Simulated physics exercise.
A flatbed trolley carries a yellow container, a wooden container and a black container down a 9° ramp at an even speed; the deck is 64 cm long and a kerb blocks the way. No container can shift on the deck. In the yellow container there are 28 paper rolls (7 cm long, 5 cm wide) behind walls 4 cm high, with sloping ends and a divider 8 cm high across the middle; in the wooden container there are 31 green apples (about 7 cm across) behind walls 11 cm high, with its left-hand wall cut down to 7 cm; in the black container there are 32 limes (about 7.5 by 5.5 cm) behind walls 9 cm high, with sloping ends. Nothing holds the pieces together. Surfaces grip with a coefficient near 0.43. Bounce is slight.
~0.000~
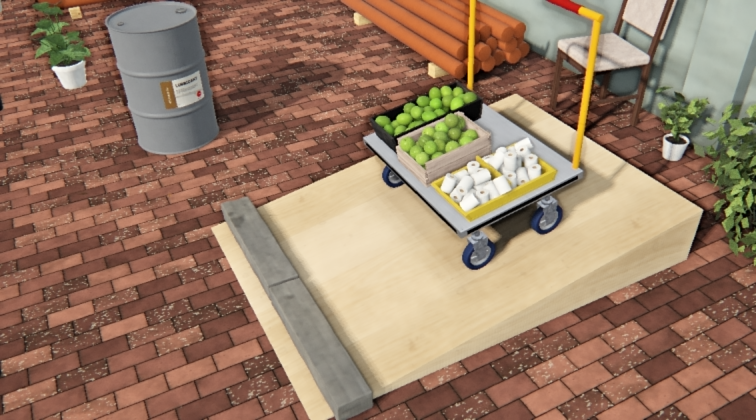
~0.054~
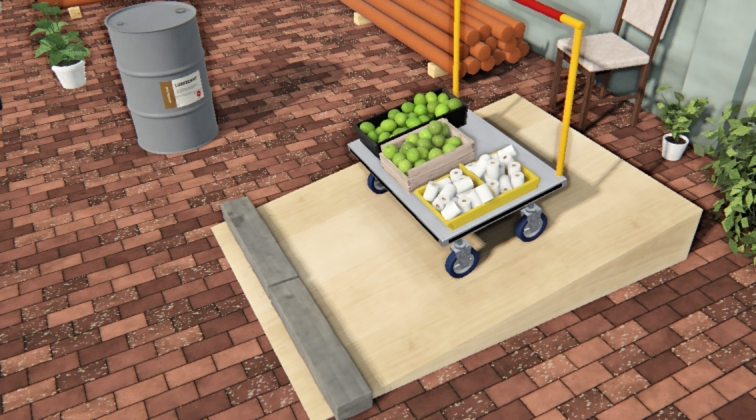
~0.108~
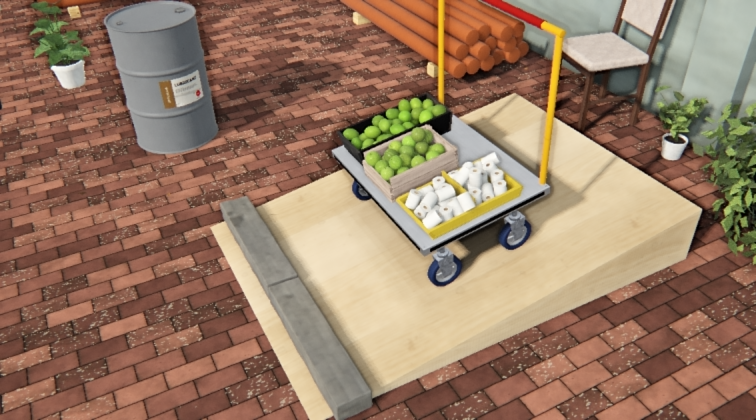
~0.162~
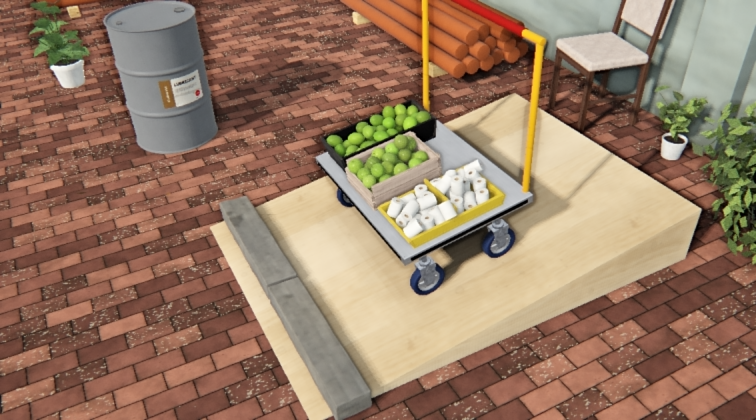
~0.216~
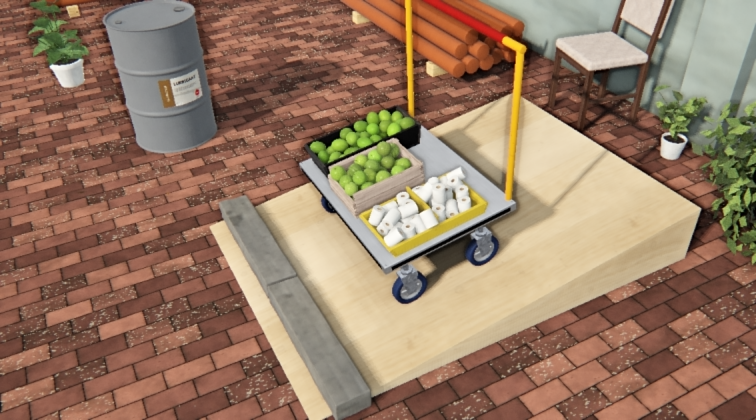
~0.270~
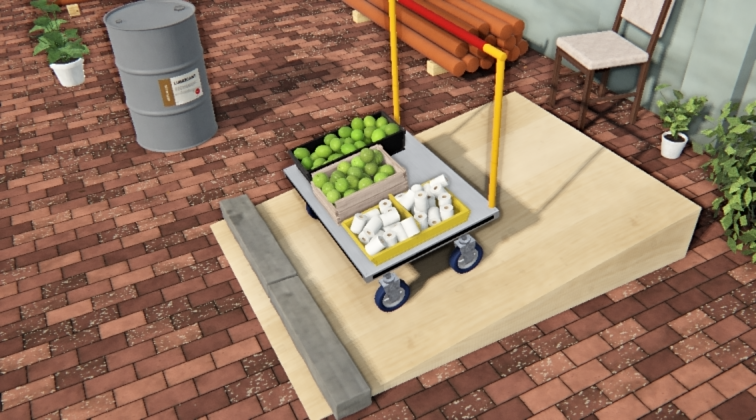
A flatbed trolley carrying limes, green apples and paper rolls rolls steadily down a wooden ramp.
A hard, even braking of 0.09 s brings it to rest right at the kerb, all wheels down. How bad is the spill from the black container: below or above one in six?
The black container loses under a sixth of its limes.
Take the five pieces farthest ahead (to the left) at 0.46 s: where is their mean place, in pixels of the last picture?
At about (281, 224).
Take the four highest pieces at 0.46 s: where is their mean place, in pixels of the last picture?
Near (343, 193).
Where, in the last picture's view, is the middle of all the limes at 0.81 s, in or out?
At about (301, 168).
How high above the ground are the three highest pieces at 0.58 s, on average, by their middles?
About 52 cm.
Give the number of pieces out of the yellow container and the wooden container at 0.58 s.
Out by then, roughly: Yellow container 5, wooden container 5.
After 0.36 s, it begins to slow.
After 0.46 s, yellow container 28 in, 0 out, wooden container 29 in, 2 out and black container 32 in, 0 out.
After 0.58 s, yellow container 23 in, 5 out, wooden container 26 in, 5 out and black container 32 in, 0 out.
After 0.81 s, yellow container 22 in, 6 out, wooden container 23 in, 8 out and black container 31 in, 1 out.
Outcome (at 1.31 s), yellow container 22 in, 6 out, wooden container 22 in, 9 out and black container 31 in, 1 out. Asked share, 1 of 32, 3 per cent.
